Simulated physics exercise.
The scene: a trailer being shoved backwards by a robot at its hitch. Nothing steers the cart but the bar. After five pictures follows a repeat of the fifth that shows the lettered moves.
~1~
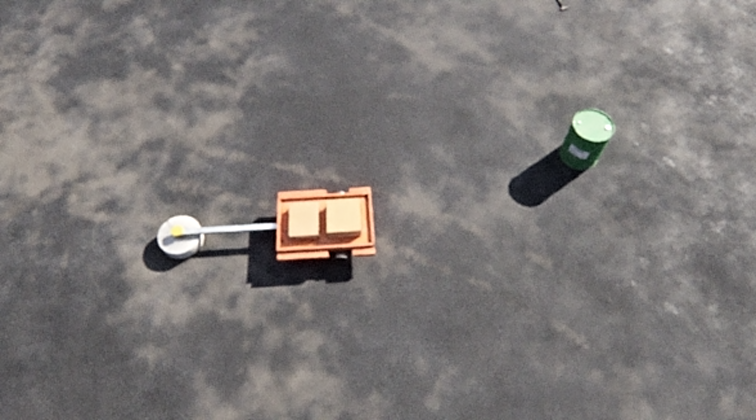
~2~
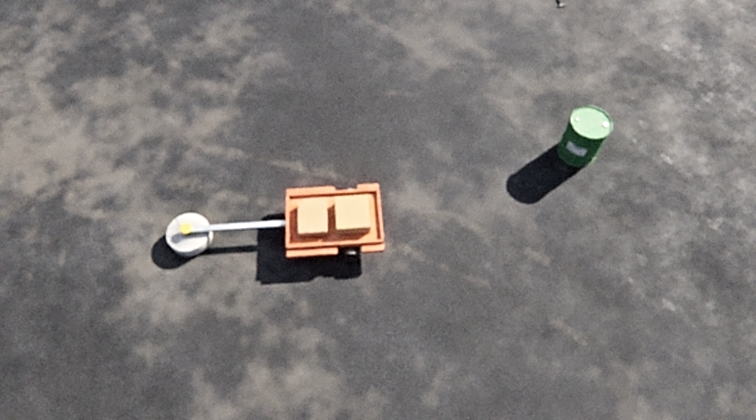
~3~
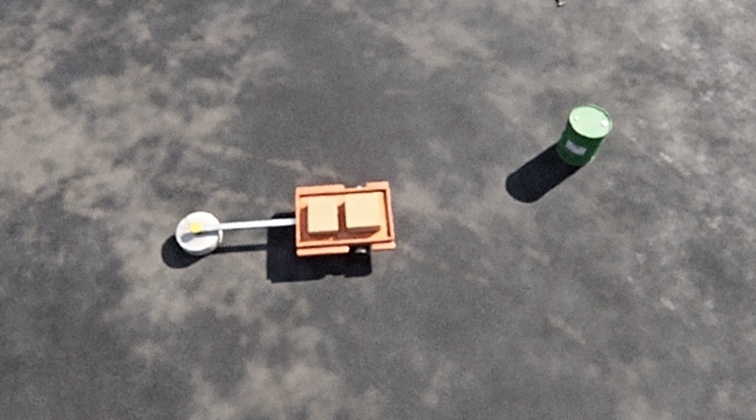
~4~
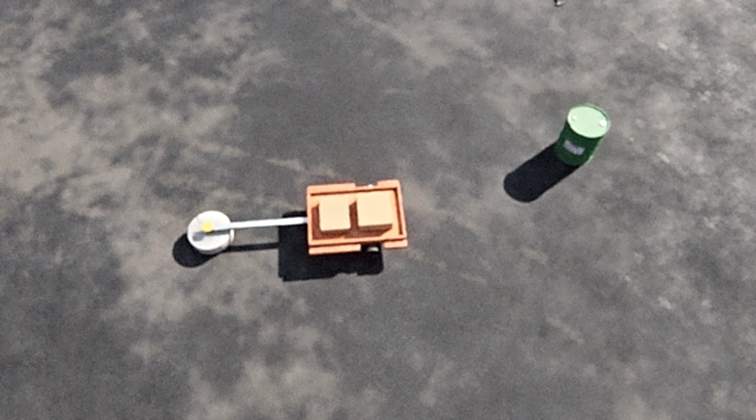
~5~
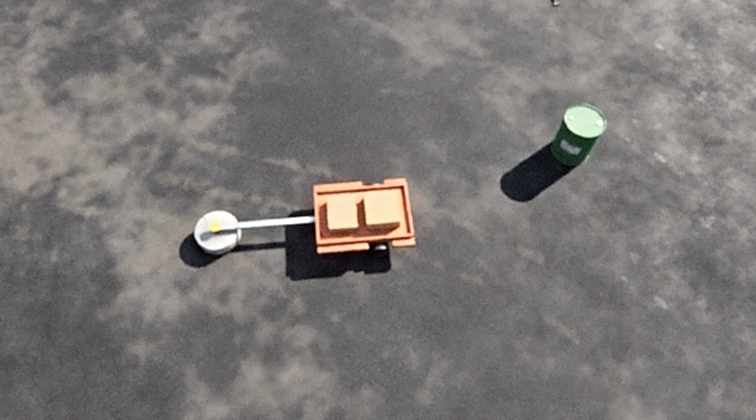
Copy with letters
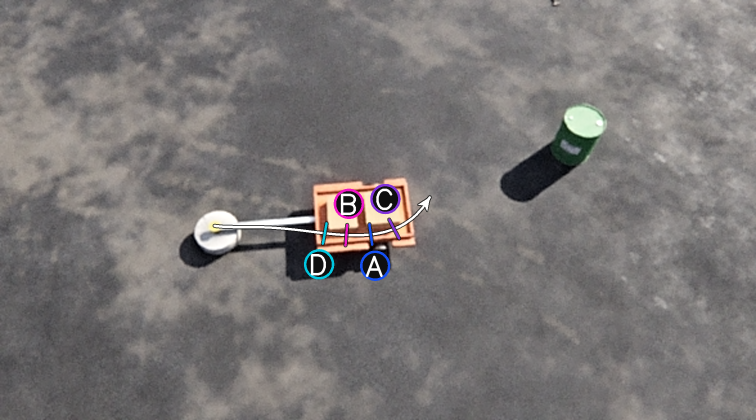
We see a round white robot at the left end of an orange cart's hitch bar, pushing the cart and its two boxes slowly to the right across dark, mottled ground, while a green drum stands at upper right.
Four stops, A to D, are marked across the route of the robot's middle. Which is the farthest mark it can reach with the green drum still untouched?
C is the last safe stop.
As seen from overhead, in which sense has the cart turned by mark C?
Anticlockwise.
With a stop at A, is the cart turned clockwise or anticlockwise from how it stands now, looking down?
Anticlockwise.
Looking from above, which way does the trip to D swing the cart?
Anticlockwise.
On the marked copy, A at (371, 235); B at (346, 235); C at (394, 229); D at (325, 233); the route from (215, 226) via (336, 234) to (430, 197).
Following C. Soon after the start, robot (278, 233), cart (422, 209).
Later, robot (341, 240), cart (480, 199).
In the end, robot (394, 234), cart (526, 186); nothing has been touched.
As for the rest, A is safe but short; B is safe but short; D is safe but short.
